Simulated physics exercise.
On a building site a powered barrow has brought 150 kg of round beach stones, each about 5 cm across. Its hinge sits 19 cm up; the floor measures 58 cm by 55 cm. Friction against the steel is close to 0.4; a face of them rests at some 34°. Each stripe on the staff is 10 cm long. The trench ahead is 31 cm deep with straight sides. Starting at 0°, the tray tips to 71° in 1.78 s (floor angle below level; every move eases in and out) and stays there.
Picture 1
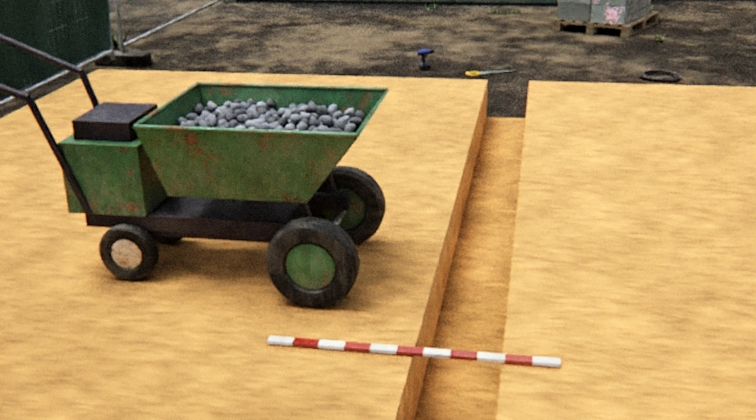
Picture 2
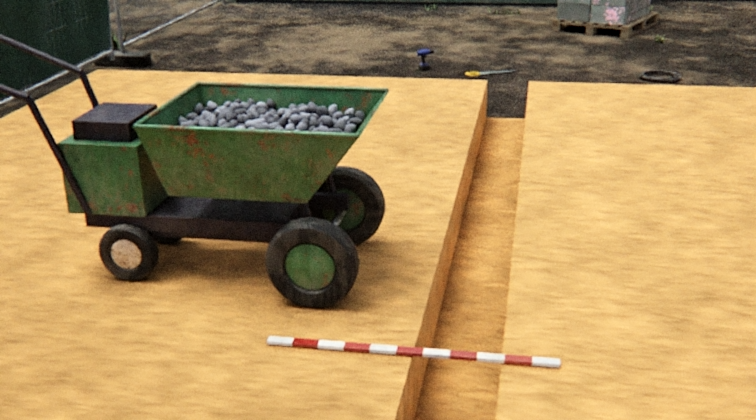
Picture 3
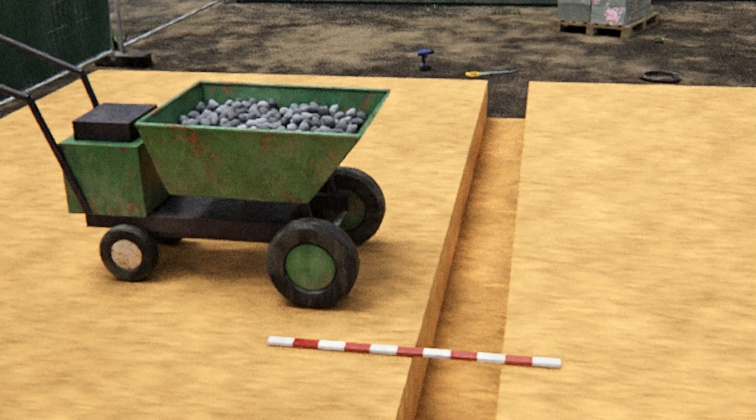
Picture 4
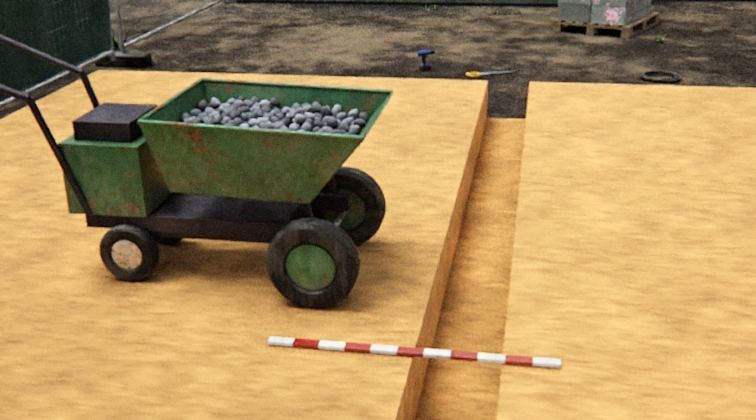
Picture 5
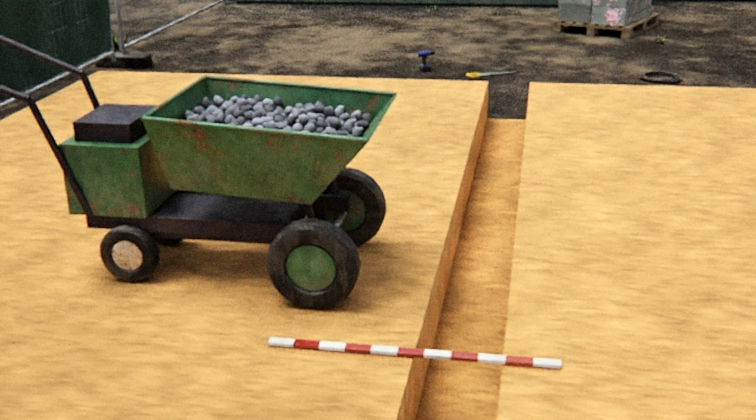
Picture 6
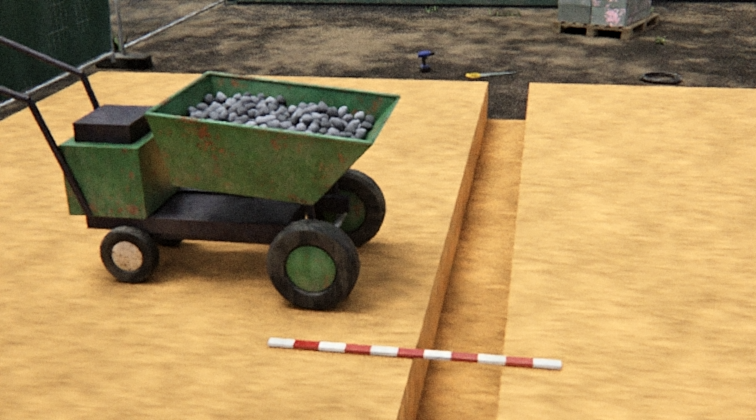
Green tray of a stone-laden barrow tilting slightly down to the right beside a narrow trench, its wheels staying still.
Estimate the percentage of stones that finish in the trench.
About 58 per cent.
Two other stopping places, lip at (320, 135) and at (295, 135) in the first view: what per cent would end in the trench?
About 95 and 100 per cent.
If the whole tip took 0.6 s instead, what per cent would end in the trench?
Then about 40 per cent.
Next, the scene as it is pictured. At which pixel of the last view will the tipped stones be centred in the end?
Their middle is at about (502, 318).
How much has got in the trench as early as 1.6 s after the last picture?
Some 30 per cent.
Then, 1.0 s after the last picture the floor is at 60°, 99 % in the tray, 1 % in the trench; the foremost stones are at (485, 239).
Then, 1.6 s after the last picture the floor is at 71°, 37 % in the tray, 30 % in the trench, 33 % past the trench; the foremost stones are at (637, 293).
Then, 1.9 s after the last picture the floor is at 71°, 15 % in the tray, 43 % in the trench, 43 % past the trench; the foremost stones are at (722, 290).
Then, 3.9 s after the last picture the floor is at 71°, 0 % in the tray, 58 % in the trench, 42 % past the trench; the foremost stones are past the picture's edge.
